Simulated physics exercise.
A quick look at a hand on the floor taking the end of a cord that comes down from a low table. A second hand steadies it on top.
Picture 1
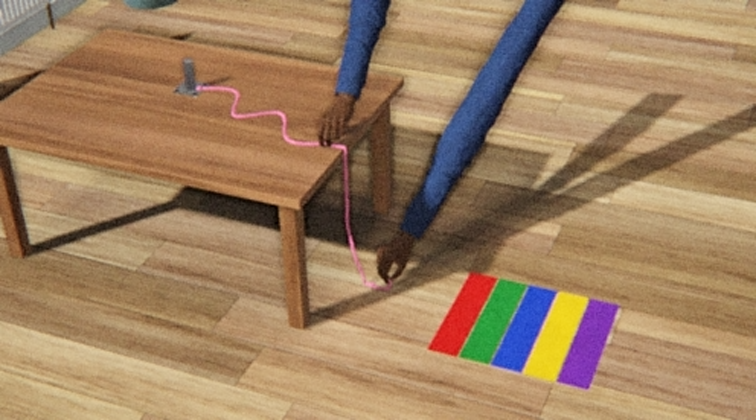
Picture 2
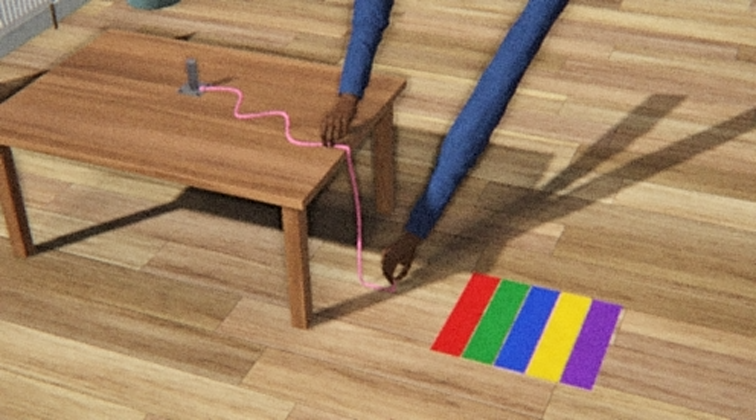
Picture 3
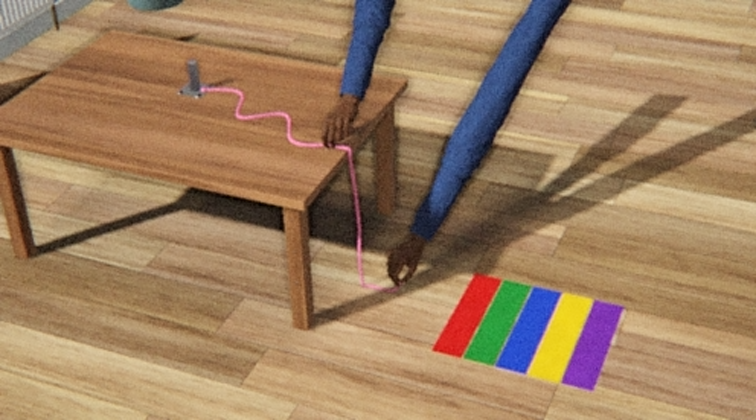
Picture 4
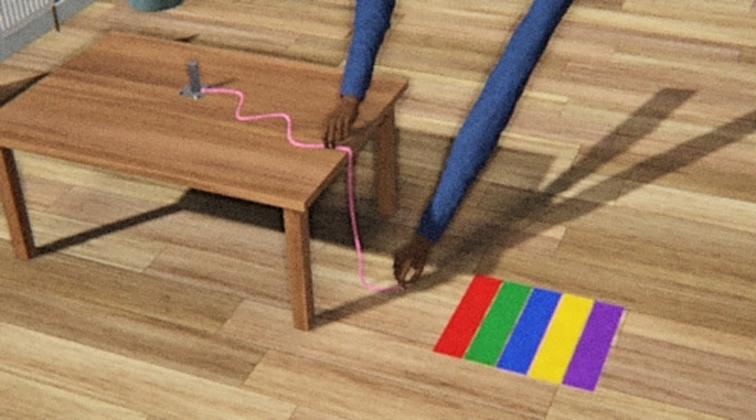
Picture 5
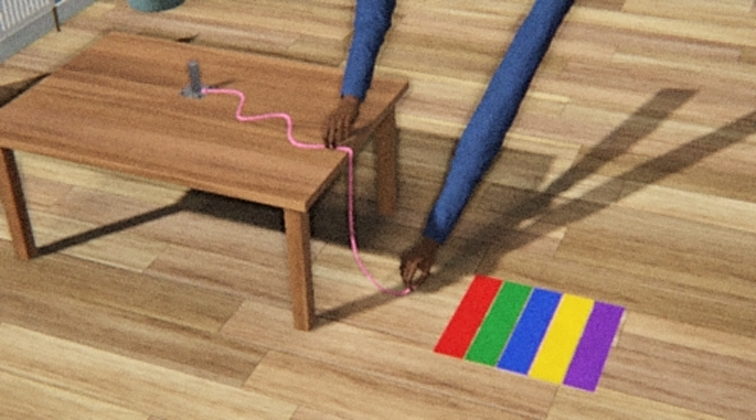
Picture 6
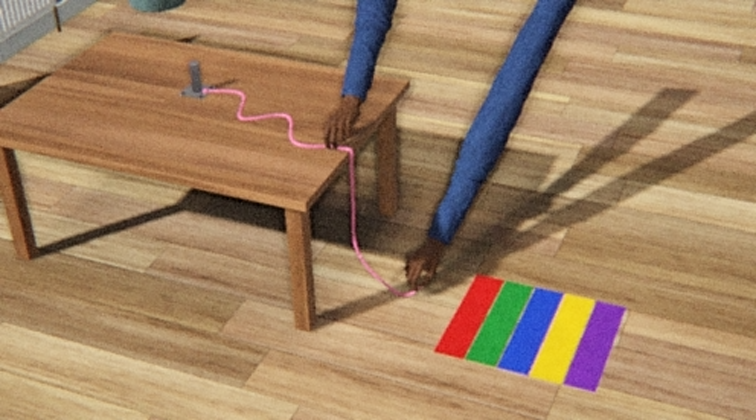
The clip shows a pink cord running from a small grey object across a wooden table and down to the floor, where one hand slowly draws its end a short way right while another hand stays at the table edge.
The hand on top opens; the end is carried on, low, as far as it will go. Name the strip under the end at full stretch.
It halts on the yellow strip.
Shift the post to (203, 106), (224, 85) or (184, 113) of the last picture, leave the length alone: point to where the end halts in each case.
About (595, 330), (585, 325) and (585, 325).
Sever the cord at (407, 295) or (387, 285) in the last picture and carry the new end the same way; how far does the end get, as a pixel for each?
About (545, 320) and (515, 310).
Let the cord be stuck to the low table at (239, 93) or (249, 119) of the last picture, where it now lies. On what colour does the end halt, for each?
In that order: Yellow; blue.
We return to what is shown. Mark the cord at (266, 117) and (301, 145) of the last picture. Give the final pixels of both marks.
They go to (296, 121) and to (366, 151).
Soon after, end near (521, 312); over blue.
Then, end near (550, 319); over blue.
At full stretch, end near (567, 323); over yellow. Over yellow.
